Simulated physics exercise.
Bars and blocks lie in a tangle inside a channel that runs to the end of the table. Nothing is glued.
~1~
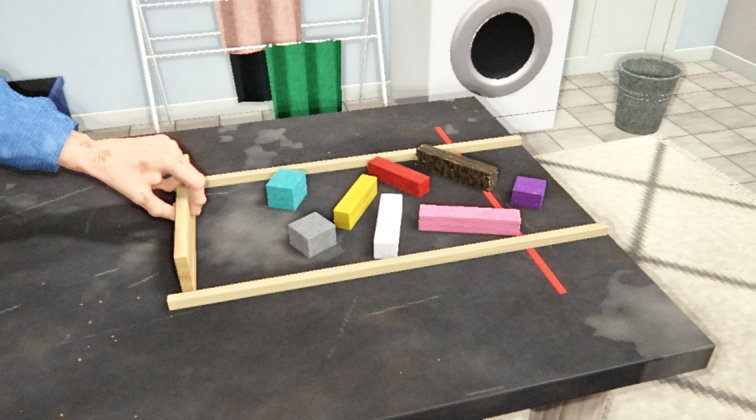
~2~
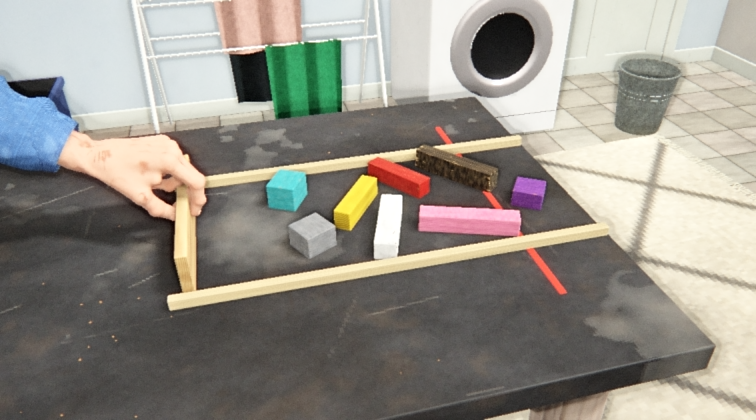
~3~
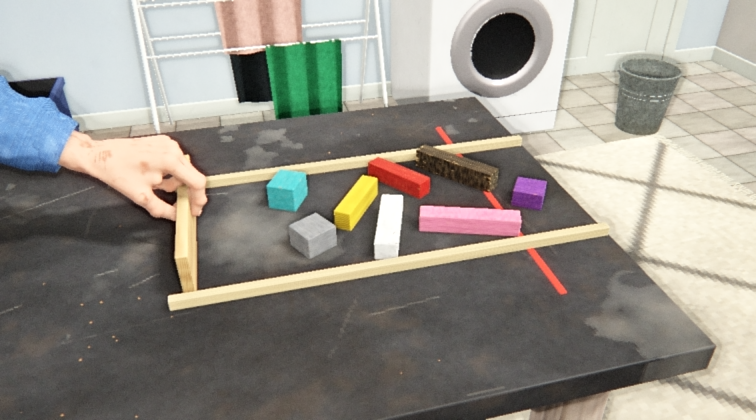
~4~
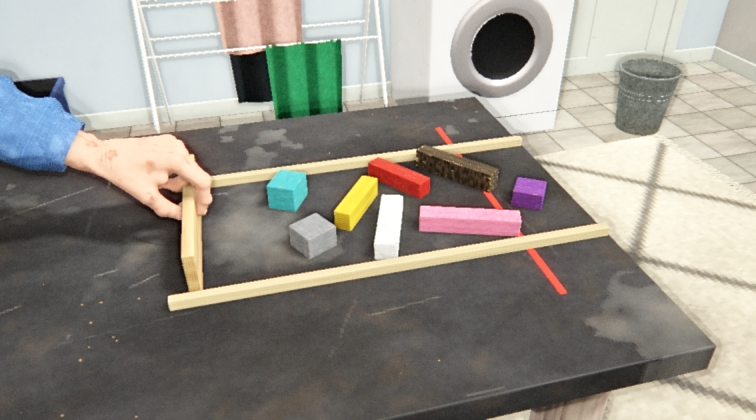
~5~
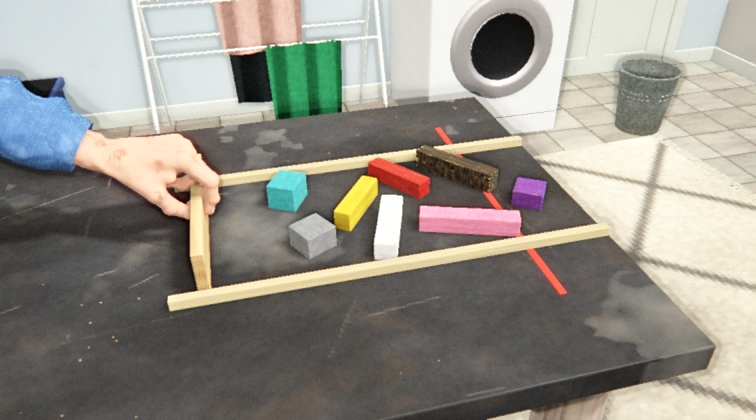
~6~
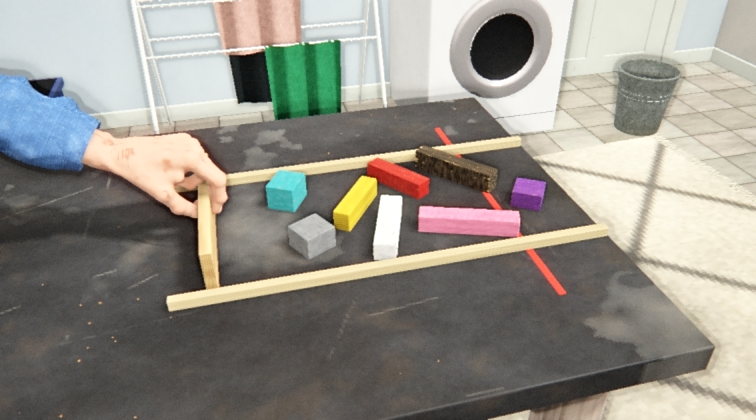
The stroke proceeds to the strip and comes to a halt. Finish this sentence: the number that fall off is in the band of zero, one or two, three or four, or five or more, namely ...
Namely one or two.
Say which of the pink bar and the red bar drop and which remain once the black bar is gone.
The pink bar: Drops. The red bar: Remains.
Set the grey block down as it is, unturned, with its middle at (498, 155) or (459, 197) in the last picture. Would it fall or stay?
In that order: Slips off, then stays aboard.
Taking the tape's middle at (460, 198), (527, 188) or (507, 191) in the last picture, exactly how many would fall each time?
Try 1: 0; try 2: 5; try 3: 3.
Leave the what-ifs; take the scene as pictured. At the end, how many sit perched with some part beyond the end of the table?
The count is 2.
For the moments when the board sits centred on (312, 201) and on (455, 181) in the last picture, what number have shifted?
The number moved is 2 and then 8.
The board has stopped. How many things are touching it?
The count comes out at 3.
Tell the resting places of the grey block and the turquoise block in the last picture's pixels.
They end up close to (522, 208) and (483, 160).
Soon after, none off yet; purple block at rest near (528, 194); black bar at rest near (455, 168); pink bar at rest near (468, 221).
Then, none off yet; purple block at rest near (528, 194); black bar moving near (460, 167); pink bar moved a little near (525, 216).
At rest, the number that fall off is one or two; fallen, pink bar.
